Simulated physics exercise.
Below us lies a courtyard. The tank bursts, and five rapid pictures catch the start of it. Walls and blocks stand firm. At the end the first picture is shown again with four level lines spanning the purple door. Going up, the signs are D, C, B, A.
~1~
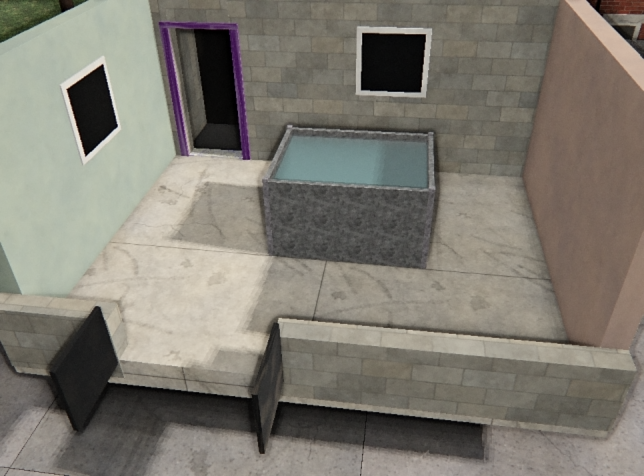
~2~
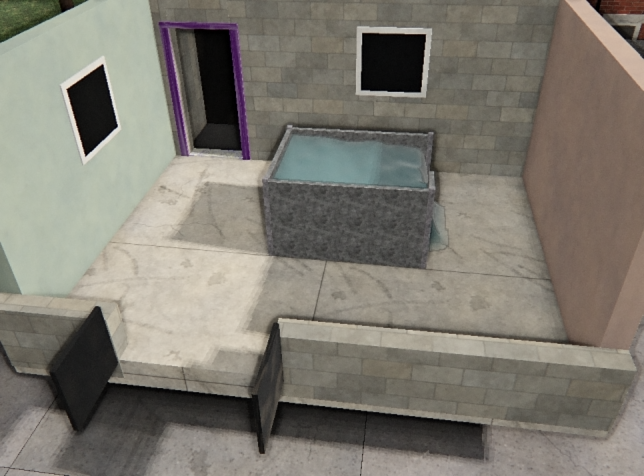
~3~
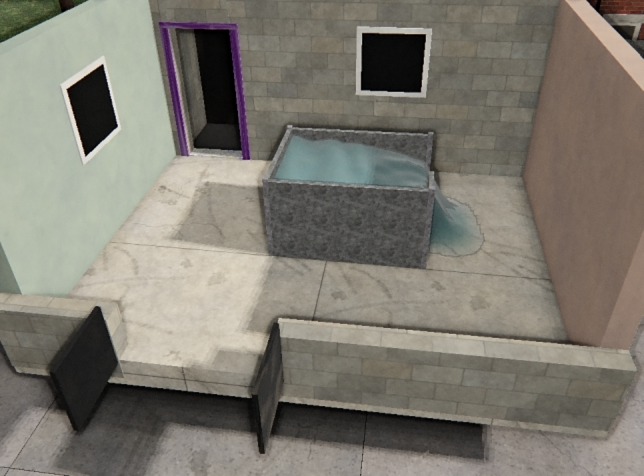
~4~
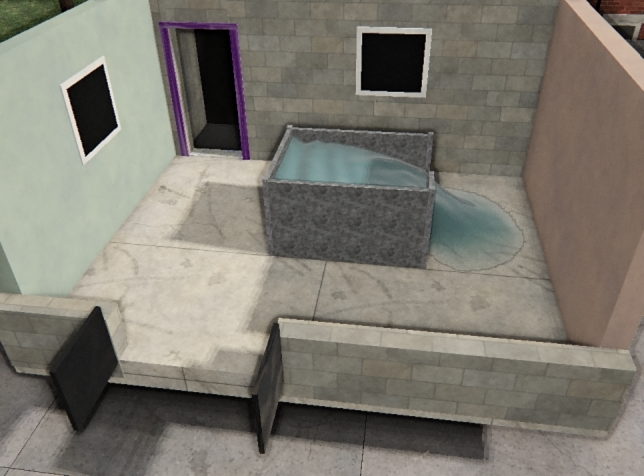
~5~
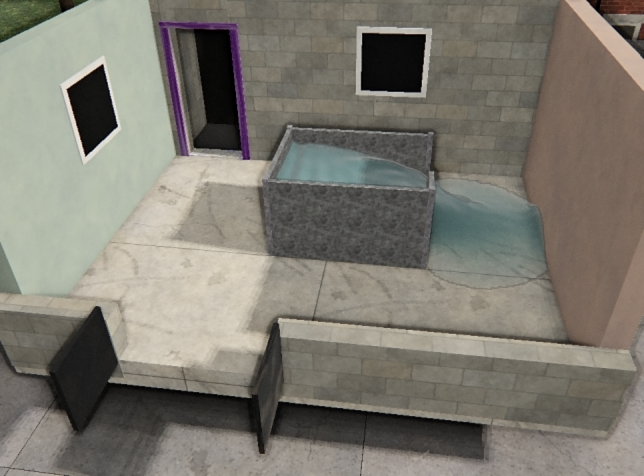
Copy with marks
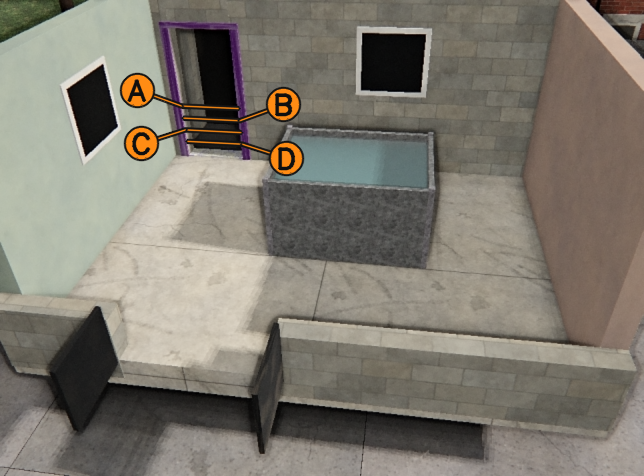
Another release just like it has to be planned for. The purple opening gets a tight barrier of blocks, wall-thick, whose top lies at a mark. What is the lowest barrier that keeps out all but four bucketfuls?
I would pick line D.
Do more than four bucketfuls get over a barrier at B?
No, not at all.
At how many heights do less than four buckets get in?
All of them.
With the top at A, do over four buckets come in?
No, that is safe.
On the marked copy, A at (209, 107); B at (211, 119); C at (213, 131); D at (214, 142); from the bottom up D, C, B, A.
Choosing A, nothing gets over.
Choosing B, nothing gets over.
Choosing C, nothing gets over.
Choosing D, a splash gets over, under a bucket.
